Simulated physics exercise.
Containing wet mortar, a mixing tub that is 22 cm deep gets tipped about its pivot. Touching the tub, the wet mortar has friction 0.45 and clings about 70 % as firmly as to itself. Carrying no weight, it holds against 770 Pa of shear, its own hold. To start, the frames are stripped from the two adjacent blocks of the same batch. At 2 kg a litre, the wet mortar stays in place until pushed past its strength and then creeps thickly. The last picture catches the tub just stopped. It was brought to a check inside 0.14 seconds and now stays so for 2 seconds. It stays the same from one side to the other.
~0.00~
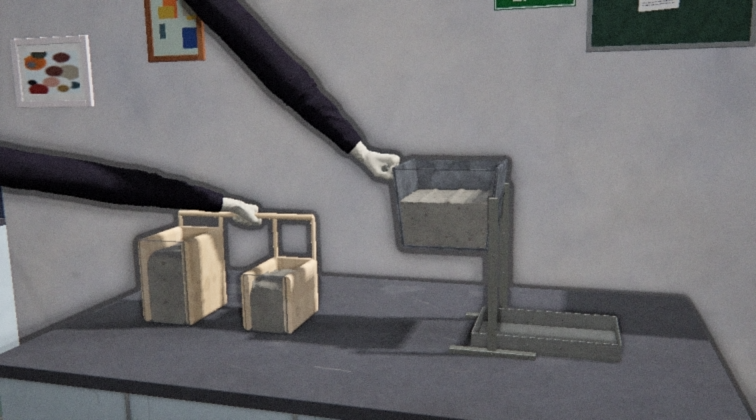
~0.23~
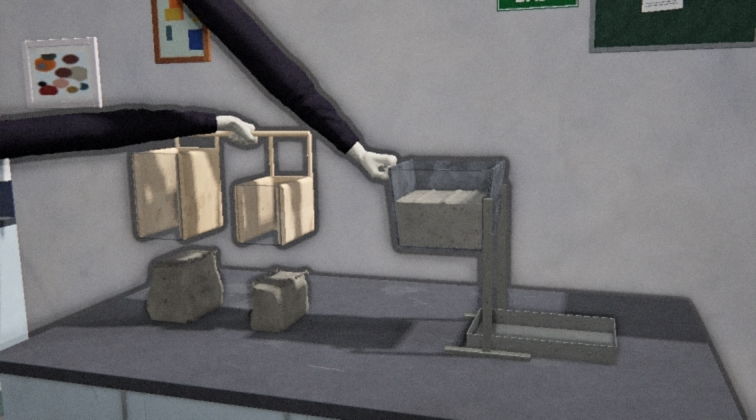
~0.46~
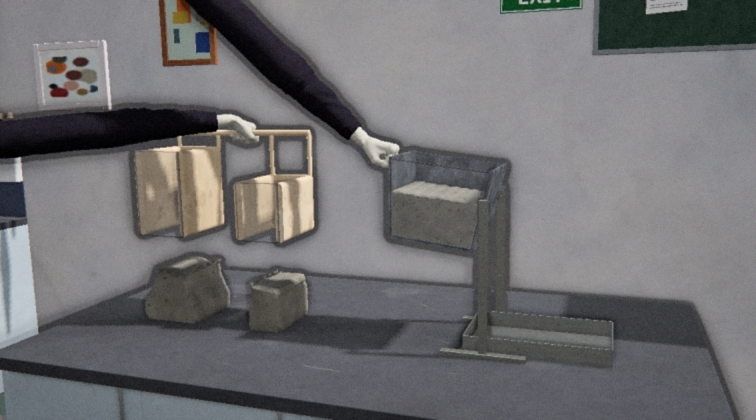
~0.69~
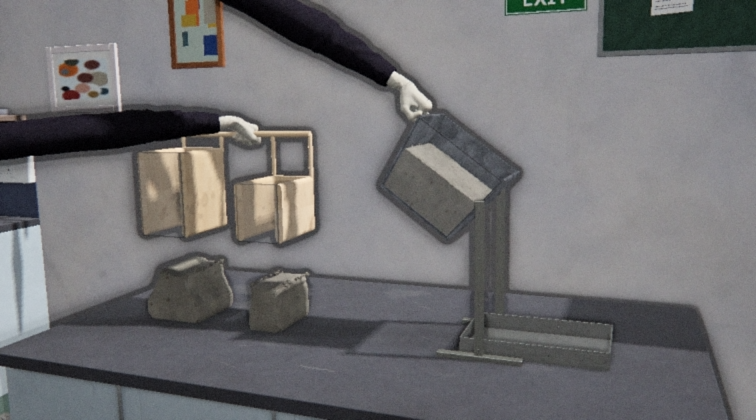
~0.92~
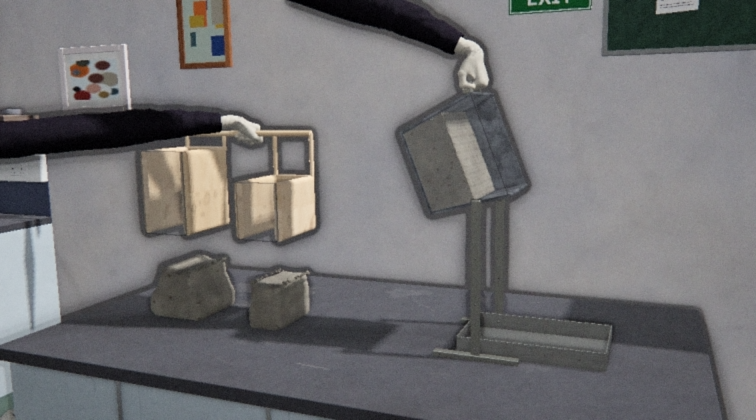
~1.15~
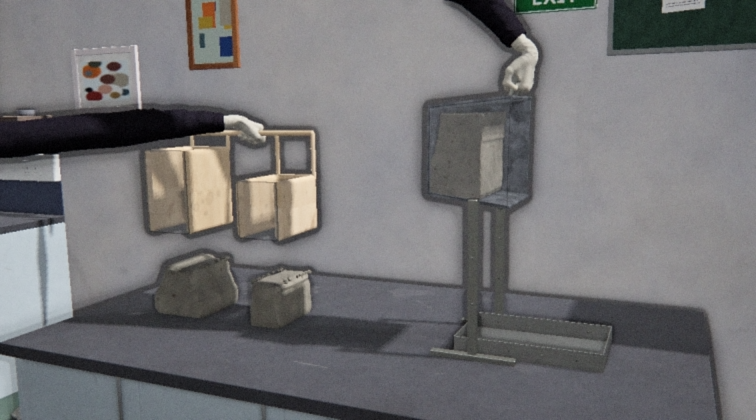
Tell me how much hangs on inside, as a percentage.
Near 56 %.
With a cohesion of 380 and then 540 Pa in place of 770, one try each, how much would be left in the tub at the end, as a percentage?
First 45 %, second 50 %.
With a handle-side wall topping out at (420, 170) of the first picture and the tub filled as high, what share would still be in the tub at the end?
About 100 per cent.
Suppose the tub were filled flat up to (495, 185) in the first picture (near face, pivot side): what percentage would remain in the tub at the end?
I'd guess around 40 in a hundred.
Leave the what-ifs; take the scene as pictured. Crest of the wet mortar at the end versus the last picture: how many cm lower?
12 cm.
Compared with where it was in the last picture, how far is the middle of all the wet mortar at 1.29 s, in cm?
I'd put the distance at about 5 centimetres.
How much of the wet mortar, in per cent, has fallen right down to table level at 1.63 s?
About 0 %.
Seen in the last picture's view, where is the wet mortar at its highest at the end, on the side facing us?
The highest point sits at around (452, 159).
By 1.29 s, the tub is at 91 degrees and holds 100 %.
By 1.46 s, the tub is at 91 degrees and holds 77 %.
By 1.63 s, the tub is at 91 degrees and holds 57 %.
By 1.80 s, the tub is at 91 degrees and holds 56 %.
By 3.15 s, at the end, the tub is at 91 degrees and holds 56 %.
